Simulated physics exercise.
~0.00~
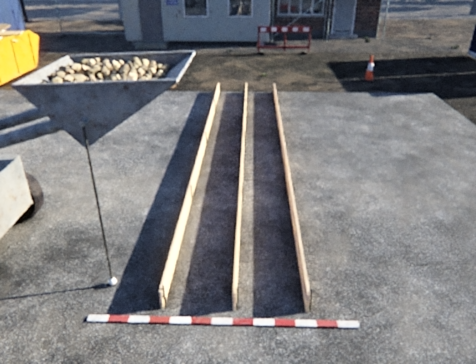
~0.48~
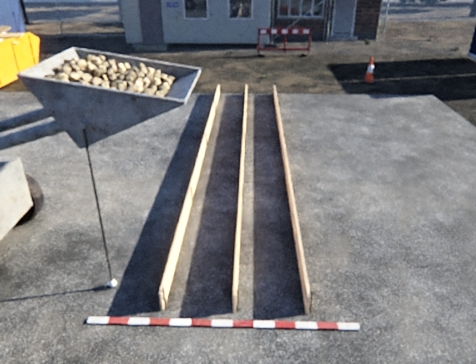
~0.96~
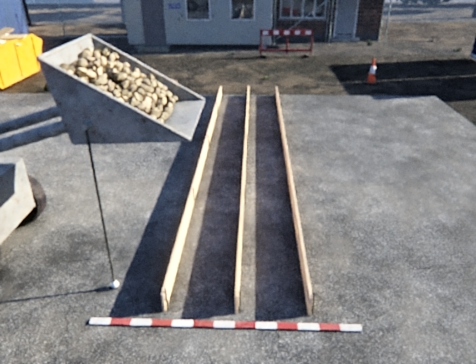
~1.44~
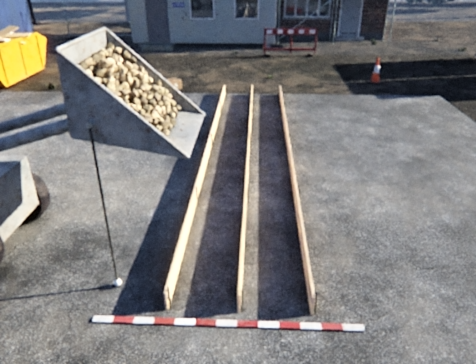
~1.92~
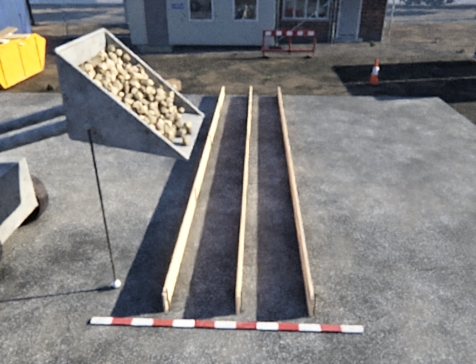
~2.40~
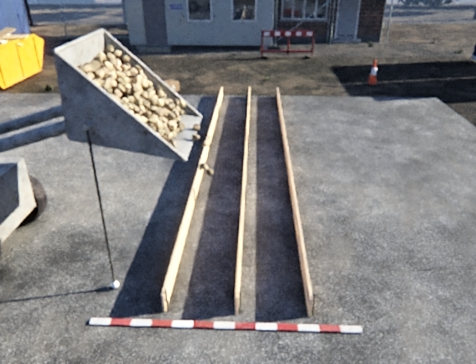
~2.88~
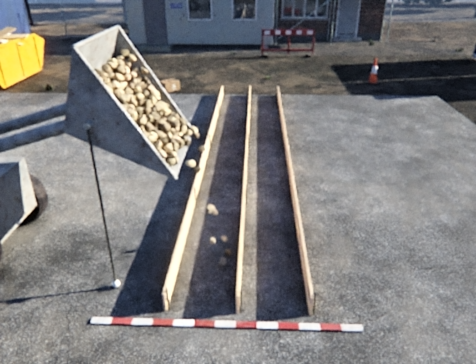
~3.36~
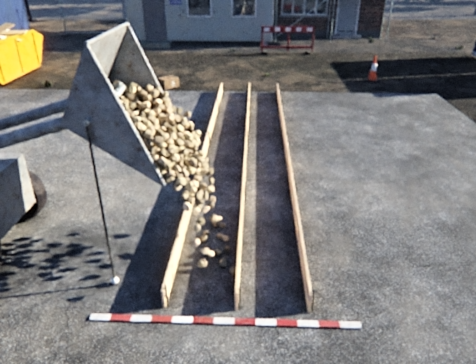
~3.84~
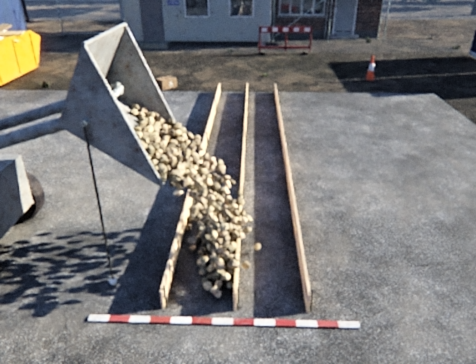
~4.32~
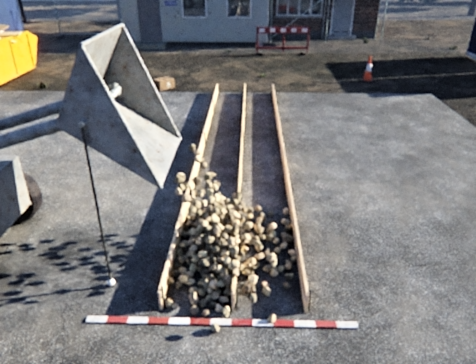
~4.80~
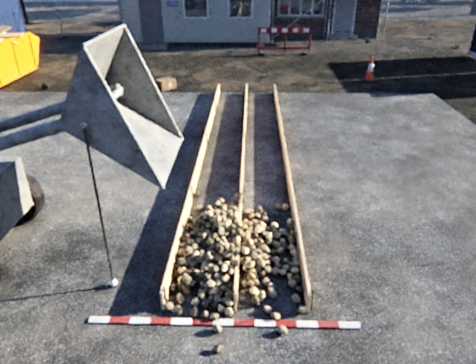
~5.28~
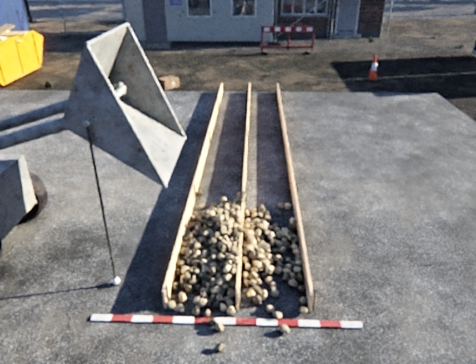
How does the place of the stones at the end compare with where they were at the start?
At the start the stones are heaped in the raised bucket on the left. By the end they lie on the ground, lower and further right, mostly between the planks near the striped staff.
